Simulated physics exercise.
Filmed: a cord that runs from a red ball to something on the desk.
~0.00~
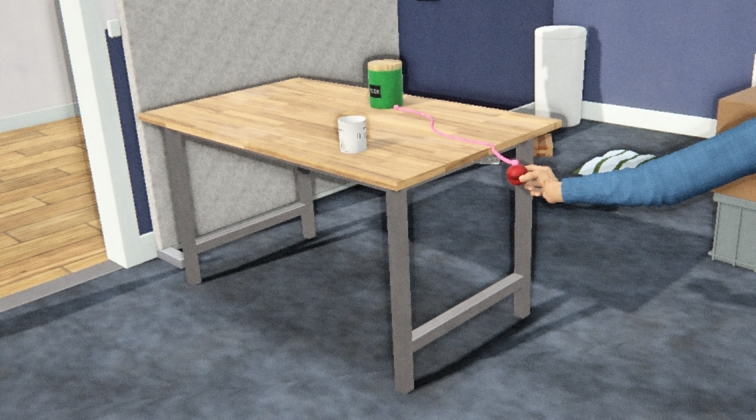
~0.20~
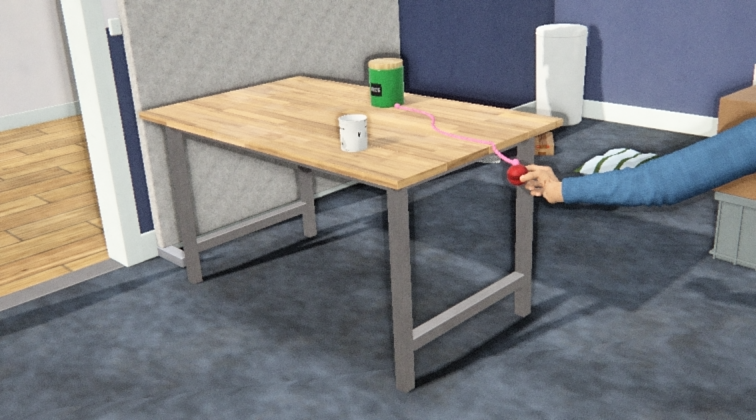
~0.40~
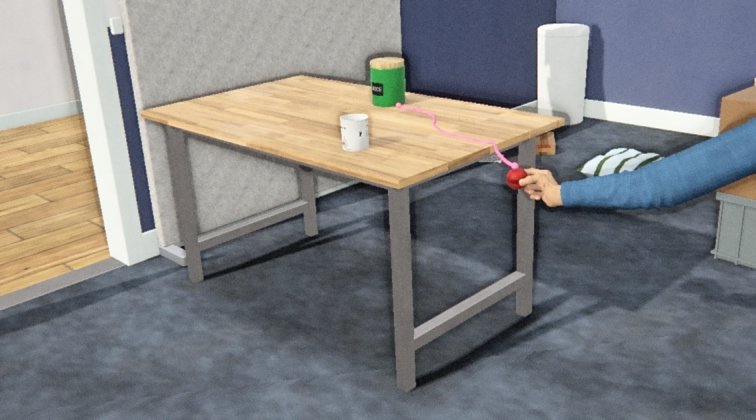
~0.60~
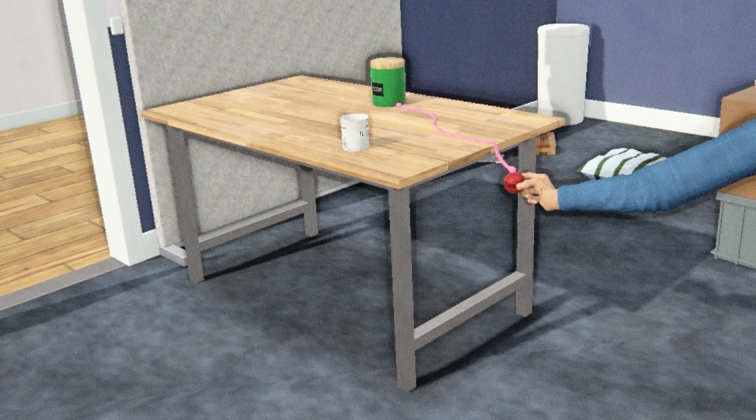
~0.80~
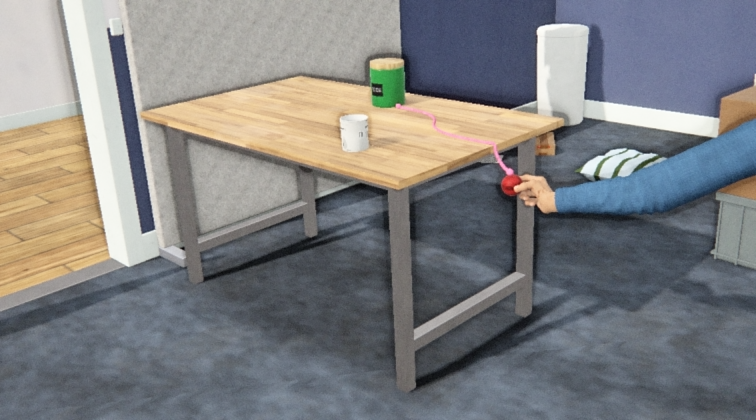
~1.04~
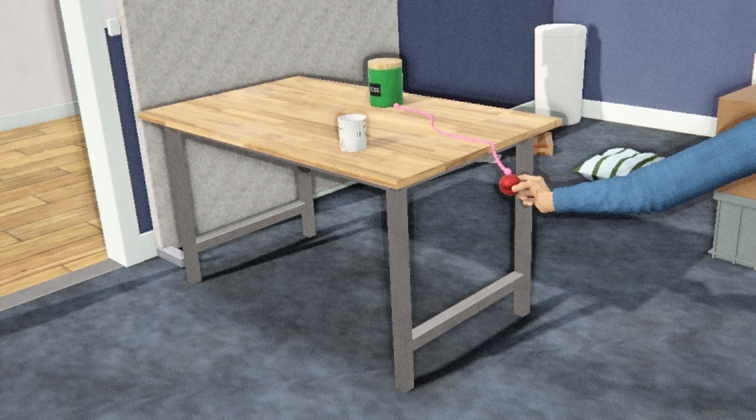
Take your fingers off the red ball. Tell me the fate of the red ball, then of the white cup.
At the end, the red ball never lands; the white cup holds its spot.
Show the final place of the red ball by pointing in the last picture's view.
It ends up near (483, 193).
By 1.44 s, ball in the air near (480, 187); canister still; cup still.
By 2.24 s, ball in the air near (480, 188); canister still; cup still.
By 3.18 s, ball in the air near (494, 200); canister still; cup still.
When it is over, ball in the air near (482, 193); canister still; cup still. The red ball ends up dangling and the white cup keeps its place.
